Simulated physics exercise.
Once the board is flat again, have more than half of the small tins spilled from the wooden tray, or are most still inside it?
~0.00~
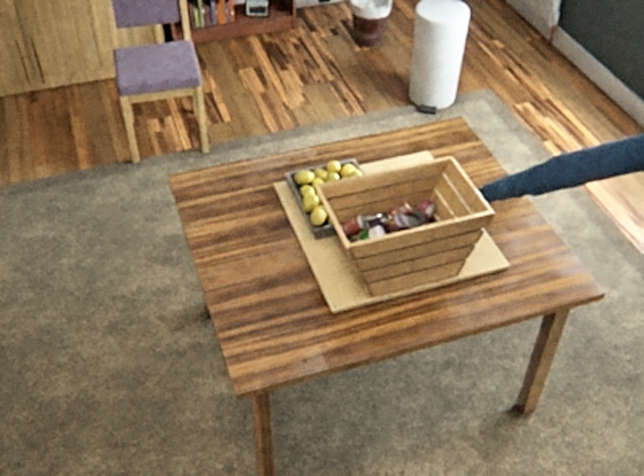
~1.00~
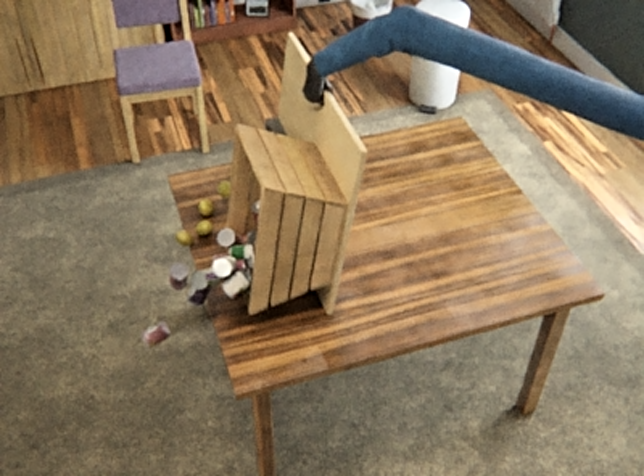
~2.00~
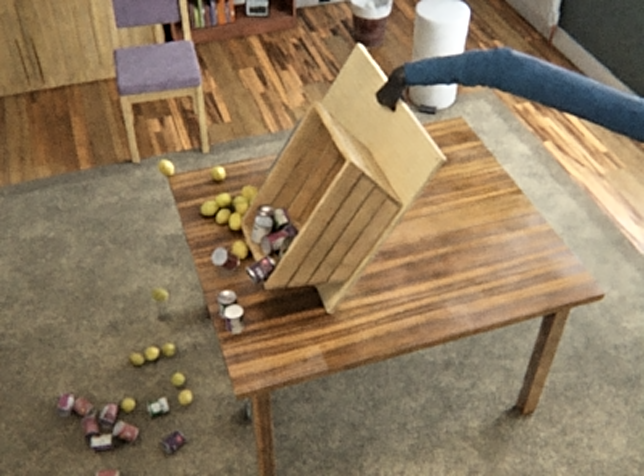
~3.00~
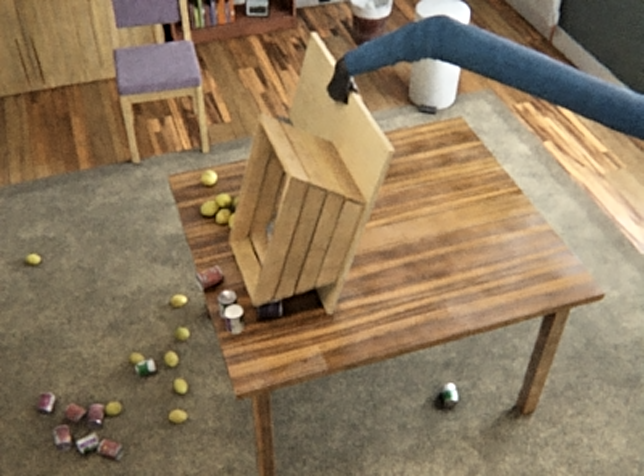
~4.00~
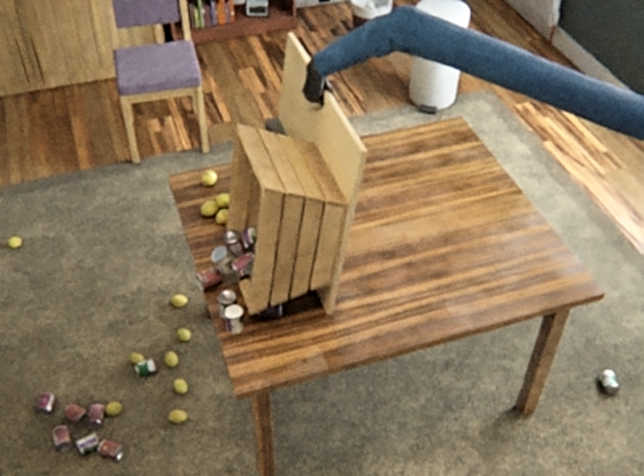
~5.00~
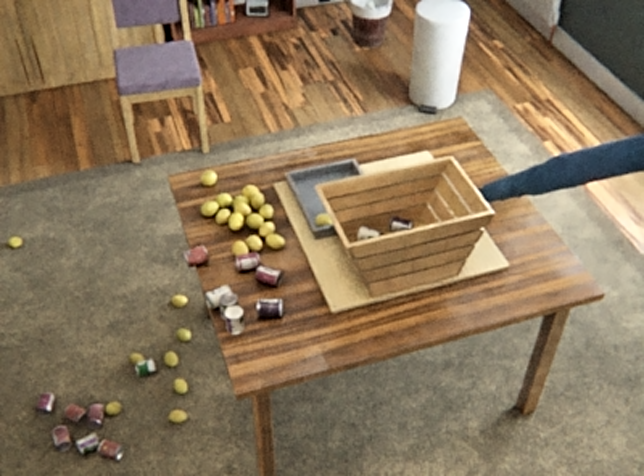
More than half of the small tins have spilled out of the wooden tray. They end up on the table and the floor, with only a few left inside.
